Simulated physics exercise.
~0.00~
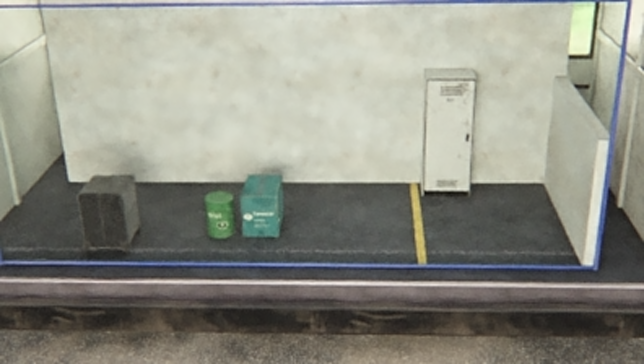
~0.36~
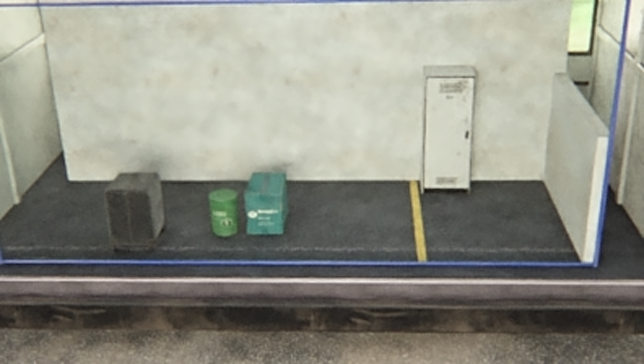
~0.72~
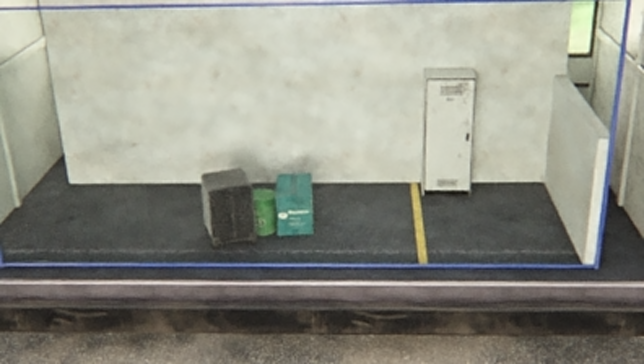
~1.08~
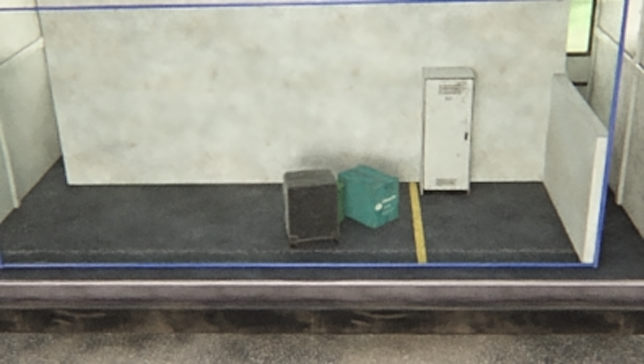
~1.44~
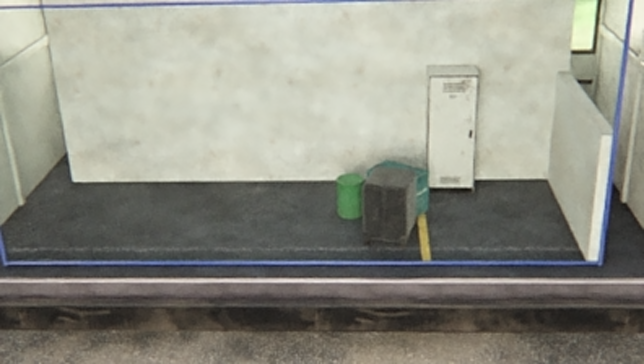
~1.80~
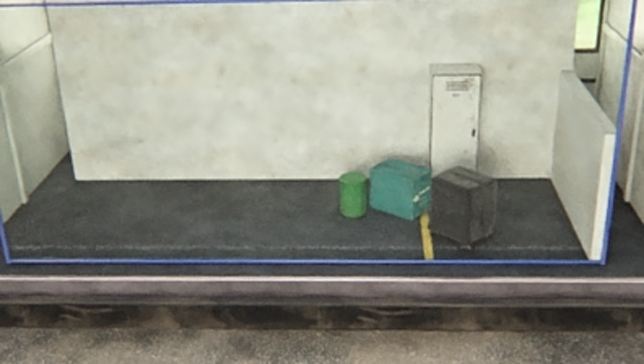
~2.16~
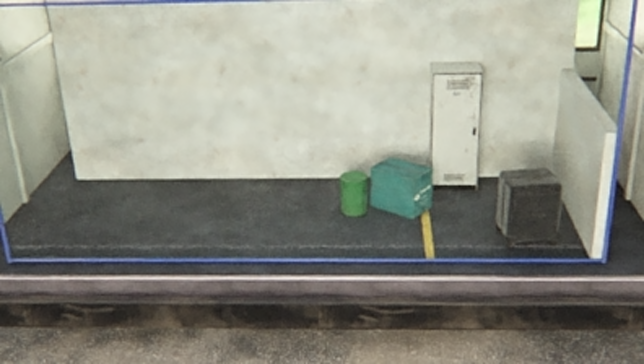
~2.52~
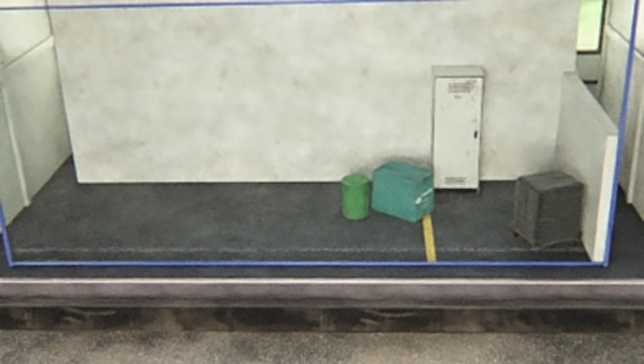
In a bay with a dark floor and pale walls, a black wheeled case stands at the left, with a green bucket and a teal carton to its right and a white locker beyond a yellow line. The case rolls right, reaches the bucket and carton, and all three move right together. The carton turns as it goes, and the case passes in front of the bucket and then the carton. The bucket and carton stay short of the line, while the case crosses it and ends upright beside the right wall.
